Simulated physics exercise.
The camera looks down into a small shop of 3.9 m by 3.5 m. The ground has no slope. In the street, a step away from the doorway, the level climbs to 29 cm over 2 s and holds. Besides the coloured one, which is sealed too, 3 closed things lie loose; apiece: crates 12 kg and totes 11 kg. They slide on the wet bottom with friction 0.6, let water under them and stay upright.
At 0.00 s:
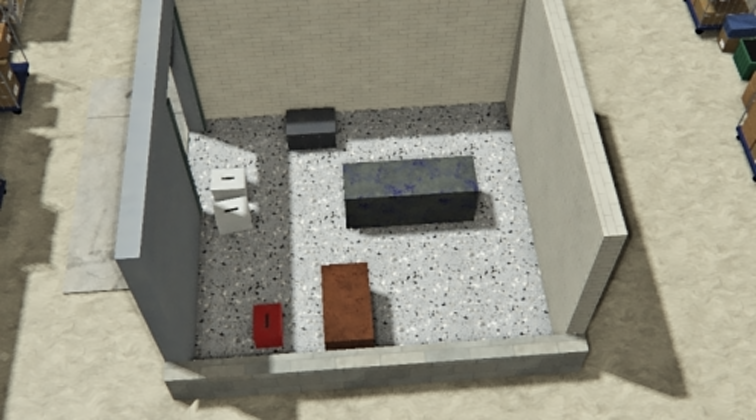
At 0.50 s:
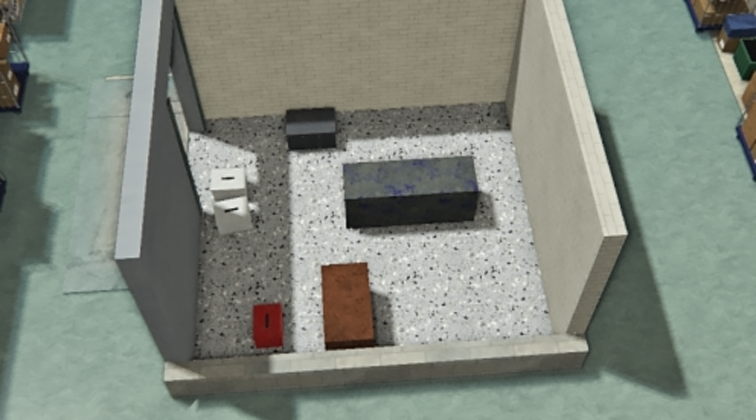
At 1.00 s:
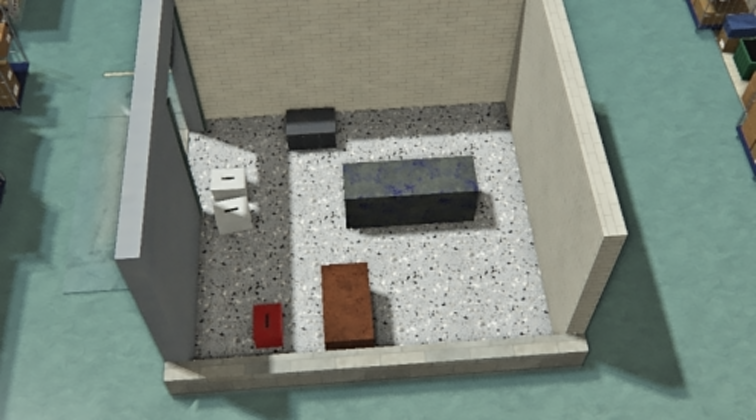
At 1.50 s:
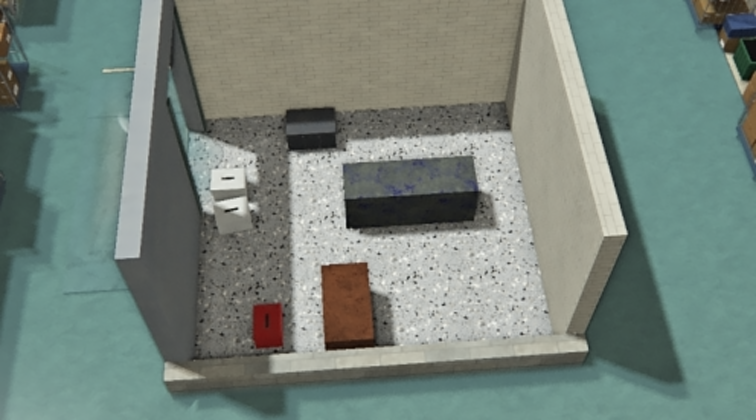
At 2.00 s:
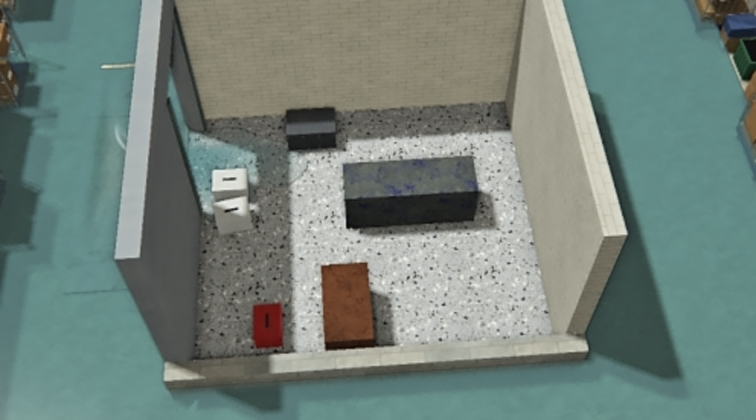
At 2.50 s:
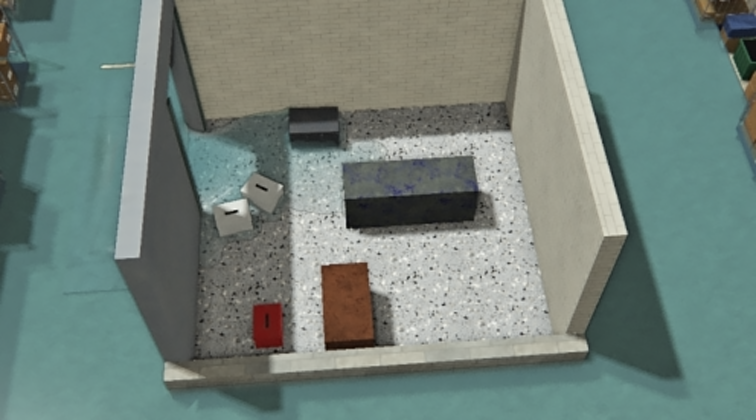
At a small shop, water floods the street, enters at left and shifts a white box.
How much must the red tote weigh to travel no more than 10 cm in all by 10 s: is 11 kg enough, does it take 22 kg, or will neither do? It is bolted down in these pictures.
I expect that only the larger load is enough.
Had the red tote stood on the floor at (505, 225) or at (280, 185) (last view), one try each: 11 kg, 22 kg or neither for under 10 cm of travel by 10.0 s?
In turn: Neither holds; neither holds.
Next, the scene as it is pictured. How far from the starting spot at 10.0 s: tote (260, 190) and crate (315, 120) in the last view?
In turn: 350 cm, 250 cm.
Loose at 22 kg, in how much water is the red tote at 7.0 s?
About 5 cm.
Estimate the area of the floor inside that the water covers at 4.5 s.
About 10.0 m2.
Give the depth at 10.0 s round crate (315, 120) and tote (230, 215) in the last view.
Roughly 22 and 8 cm.
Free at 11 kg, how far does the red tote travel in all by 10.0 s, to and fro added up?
About 30 cm.
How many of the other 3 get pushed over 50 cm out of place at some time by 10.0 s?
2 of them.
After 3.5 s the red tote would be 0 cm from its start with 11 kg and 0 cm from its start with 22 kg; 0 cm of water round it then.
After 4.5 s the red tote would be 0 cm from its start with 11 kg and 0 cm from its start with 22 kg; 2 cm of water round it then.
After 7.0 s the red tote would be 0 cm from its start with 11 kg and 0 cm from its start with 22 kg; 5 cm of water round it then.
After 10.0 s the red tote would be 33 cm from its start with 11 kg and 0 cm from its start with 22 kg; 15 cm of water round it then.
